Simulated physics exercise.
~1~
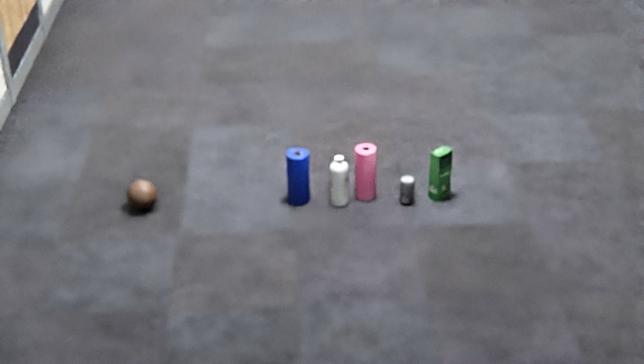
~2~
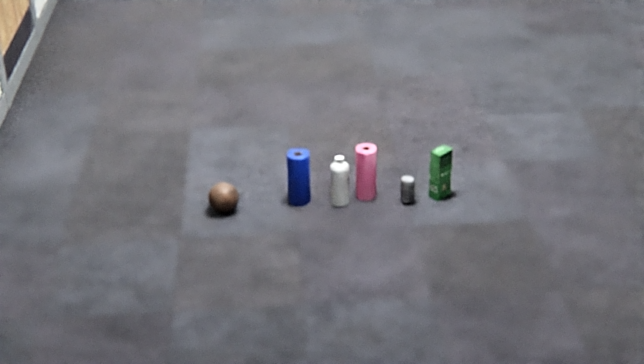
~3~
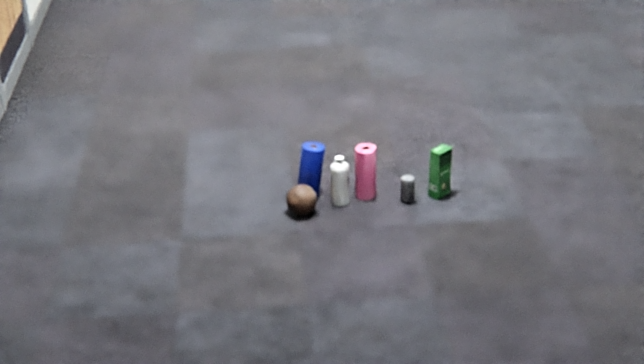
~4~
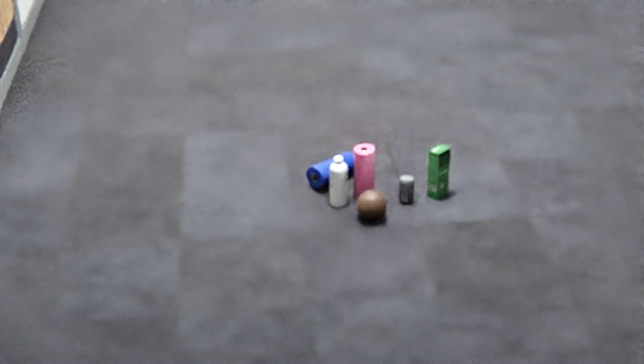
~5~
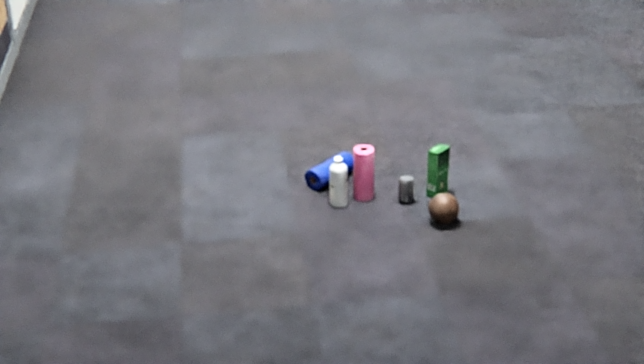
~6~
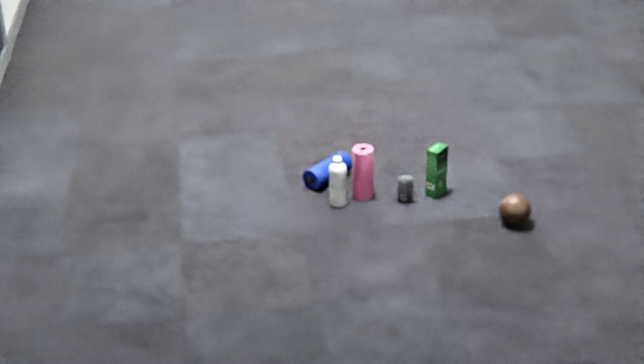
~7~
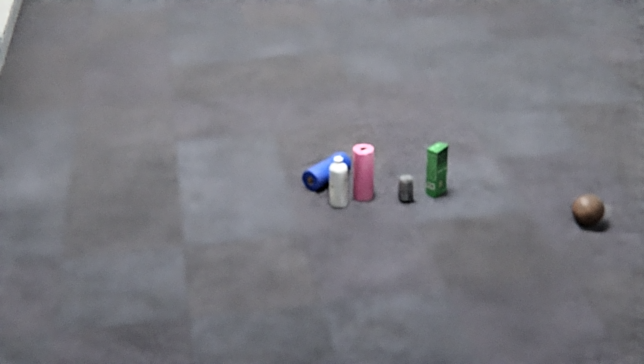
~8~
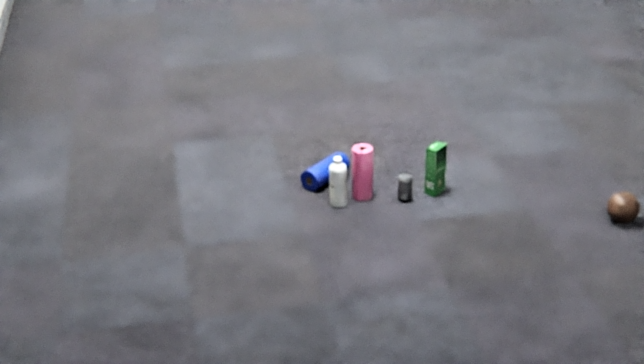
A brown ball rolls from the left across a dark grey, tiled-looking floor, seen from above at an angle, toward a loose row of small household things. From left to right stand a blue roll, a white bottle, a pink roll, a short grey can and a green carton. The ball meets the blue roll, which tilts to the right and drops onto its side behind the white bottle. The ball carries on in front of the others and slows near the right edge. The blue roll is left lying down while the rest still stand.
